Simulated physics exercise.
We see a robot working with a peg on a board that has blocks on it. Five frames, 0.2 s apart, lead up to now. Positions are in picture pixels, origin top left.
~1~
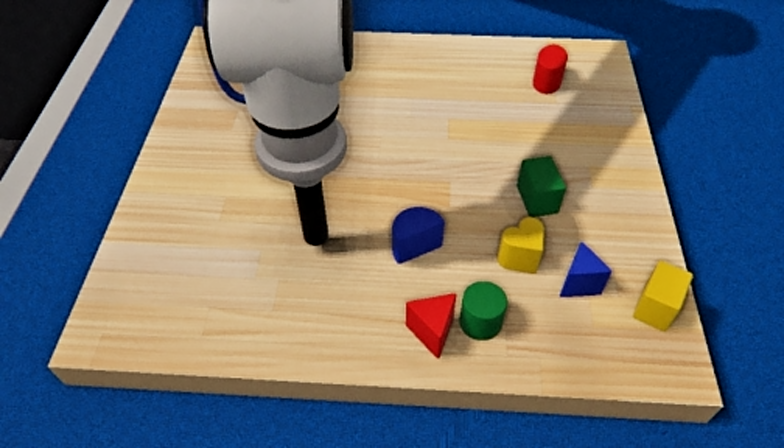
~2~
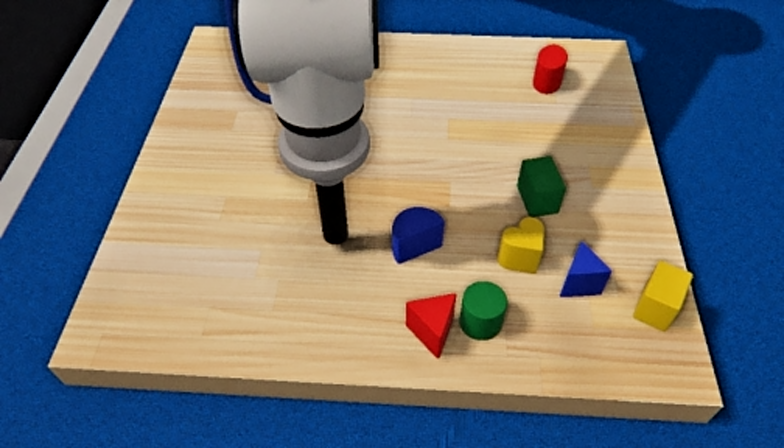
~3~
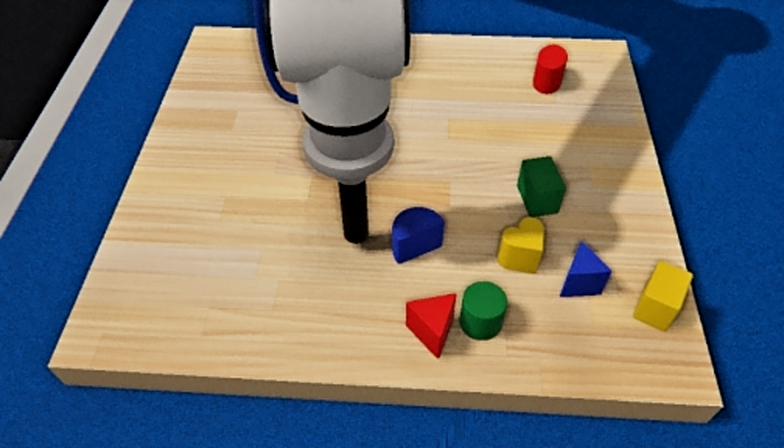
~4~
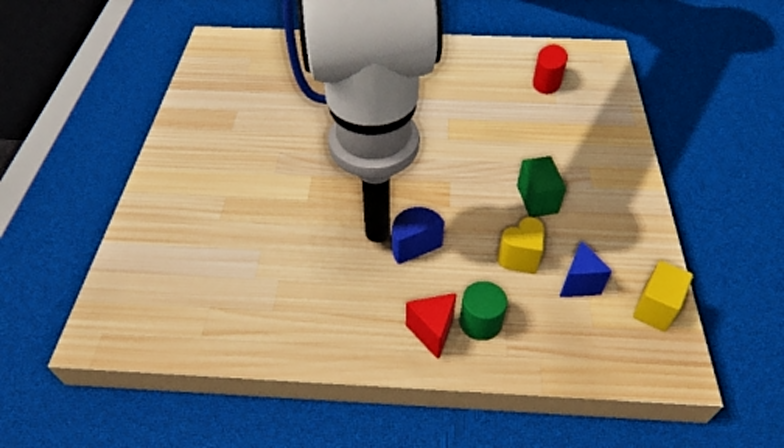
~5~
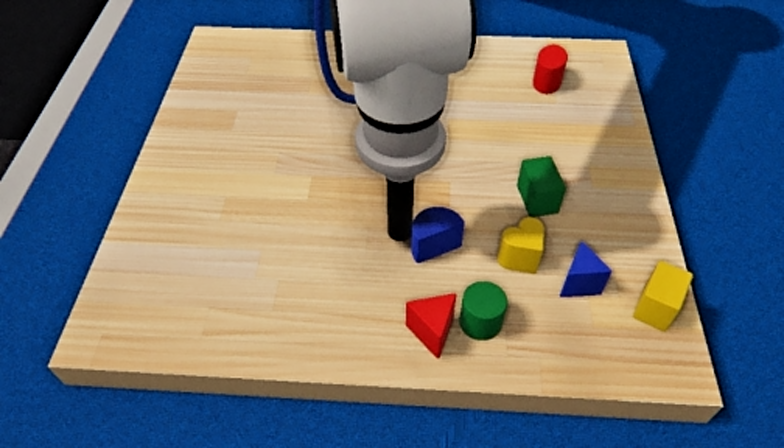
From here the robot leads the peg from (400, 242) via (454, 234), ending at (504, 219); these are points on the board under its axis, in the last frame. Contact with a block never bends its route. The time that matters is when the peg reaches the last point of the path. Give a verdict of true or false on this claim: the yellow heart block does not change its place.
The claim does not hold.
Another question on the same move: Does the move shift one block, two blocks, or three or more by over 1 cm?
I'd say two blocks get shifted by more than about 1 cm.
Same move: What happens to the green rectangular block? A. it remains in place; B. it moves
Answer: A.
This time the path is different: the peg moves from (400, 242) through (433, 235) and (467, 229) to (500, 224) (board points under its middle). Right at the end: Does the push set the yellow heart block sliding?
That would be a yes.
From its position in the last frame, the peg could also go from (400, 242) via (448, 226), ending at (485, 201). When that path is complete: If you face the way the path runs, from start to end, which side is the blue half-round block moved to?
It will end up to the right.
The first path, step by step. One third of the way, peg at (439, 227); blue half-round block at (475, 220), turned 15° clockwise.
Two thirds of the way, peg at (474, 220); blue half-round block at (510, 218), turned 30° clockwise; yellow heart block at (543, 240).
At the end, peg at (506, 208); blue half-round block at (537, 215), turned 65° clockwise; yellow heart block at (555, 246), turned 30° clockwise; green rectangular block not moved.
